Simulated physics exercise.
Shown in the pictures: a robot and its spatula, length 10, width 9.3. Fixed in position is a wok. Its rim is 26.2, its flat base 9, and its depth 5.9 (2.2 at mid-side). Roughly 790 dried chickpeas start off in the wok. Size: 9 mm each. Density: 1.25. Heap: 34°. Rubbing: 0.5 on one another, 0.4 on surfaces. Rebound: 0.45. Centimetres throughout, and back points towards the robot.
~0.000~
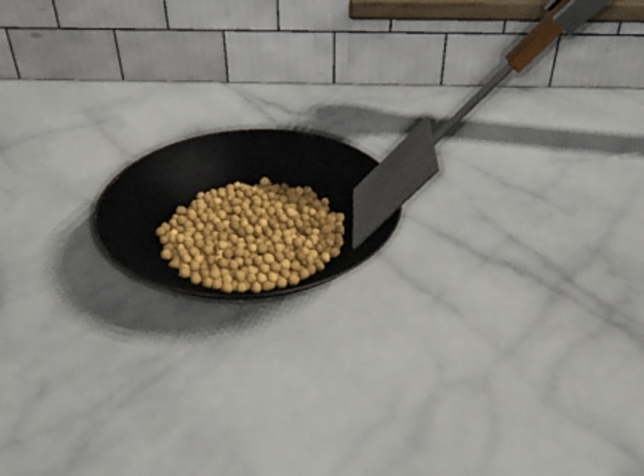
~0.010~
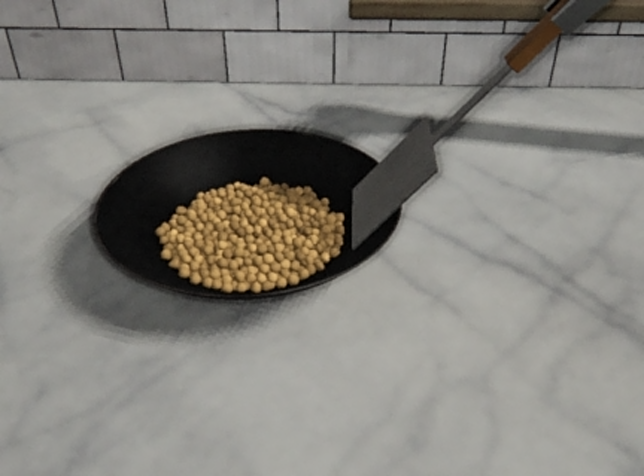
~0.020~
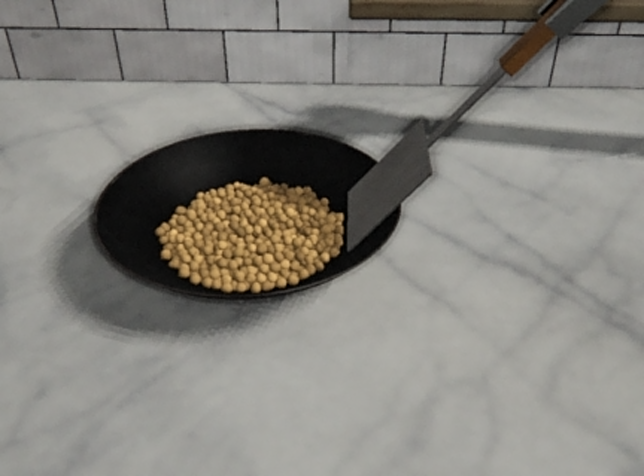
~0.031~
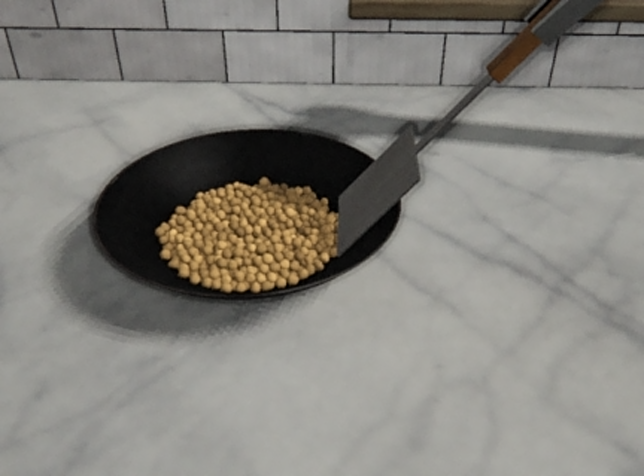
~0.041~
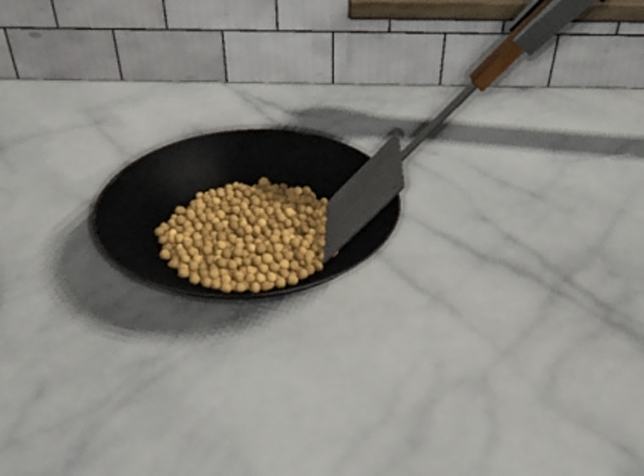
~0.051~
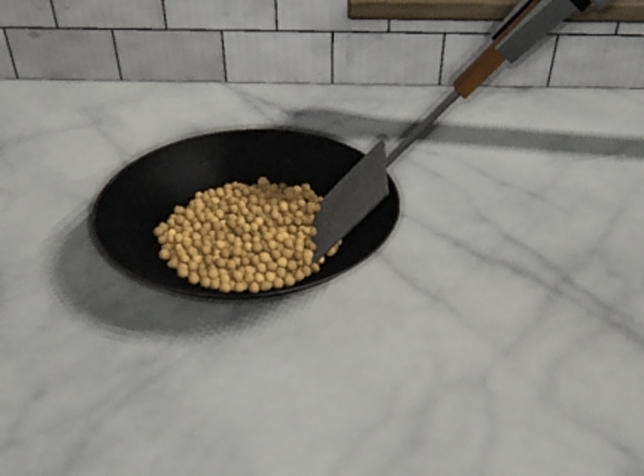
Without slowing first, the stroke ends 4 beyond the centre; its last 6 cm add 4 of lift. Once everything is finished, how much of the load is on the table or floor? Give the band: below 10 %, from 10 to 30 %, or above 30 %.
Band: From 10 to 30 %.
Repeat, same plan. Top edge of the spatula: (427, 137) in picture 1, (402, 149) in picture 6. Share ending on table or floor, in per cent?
I'd put it at roughly 0 per cent.
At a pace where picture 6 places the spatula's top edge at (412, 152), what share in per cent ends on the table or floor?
Expect some 0 per cent there.
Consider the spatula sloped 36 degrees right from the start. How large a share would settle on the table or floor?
15 %.
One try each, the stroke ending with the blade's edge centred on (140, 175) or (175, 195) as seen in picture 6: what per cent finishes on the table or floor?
I'd say some 50 per cent, then some 35 per cent.
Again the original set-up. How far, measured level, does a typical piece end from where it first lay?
About 3 centimetres.
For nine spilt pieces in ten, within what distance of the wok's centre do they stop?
About 65 cm from the centre.
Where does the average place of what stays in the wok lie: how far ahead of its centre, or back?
Ahead, by about 3.5 cm.
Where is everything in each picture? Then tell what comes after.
The first frame shows spatula top edge at (433, 141), sloping 51°; upper third of the load around (250, 226), from x 160 to 340, top at y 185; 793 in the wok.
The second frame shows spatula top edge at (432, 142), sloping 51°; upper third of the load around (250, 226), from x 160 to 340, top at y 185.
The third frame shows spatula top edge at (427, 145), sloping 51°; upper third of the load around (250, 226), from x 160 to 340, top at y 185.
The fourth frame shows spatula top edge at (416, 150), sloping 51°; upper third of the load around (249, 226), from x 160 to 340, top at y 185.
The fifth frame shows spatula top edge at (401, 157), sloping 51°; upper third of the load around (248, 225), from x 160 to 340, top at y 185.
The sixth frame shows spatula top edge at (386, 164), sloping 51°; upper third of the load around (250, 224), from x 160 to 340, top at y 180; 793 in the wok.
After 0.08 s, sloping 51°, highest piece 8 above the table; 793 in the wok.
After 0.10 s, sloping 51°, highest piece 11 above the table; 792 in the wok, 1 on the blade or in flight.
After 0.31 s, sloping 51°, highest piece 13 above the table; 620 in the wok, 69 on the table or floor, 104 on the blade or in flight.
After 1.36 s, sloping 51°, highest piece 6 above the table; 618 in the wok, 175 on the table or floor.
At rest, 618 in the wok, 175 on the table or floor. That is 22 % on the table or floor.
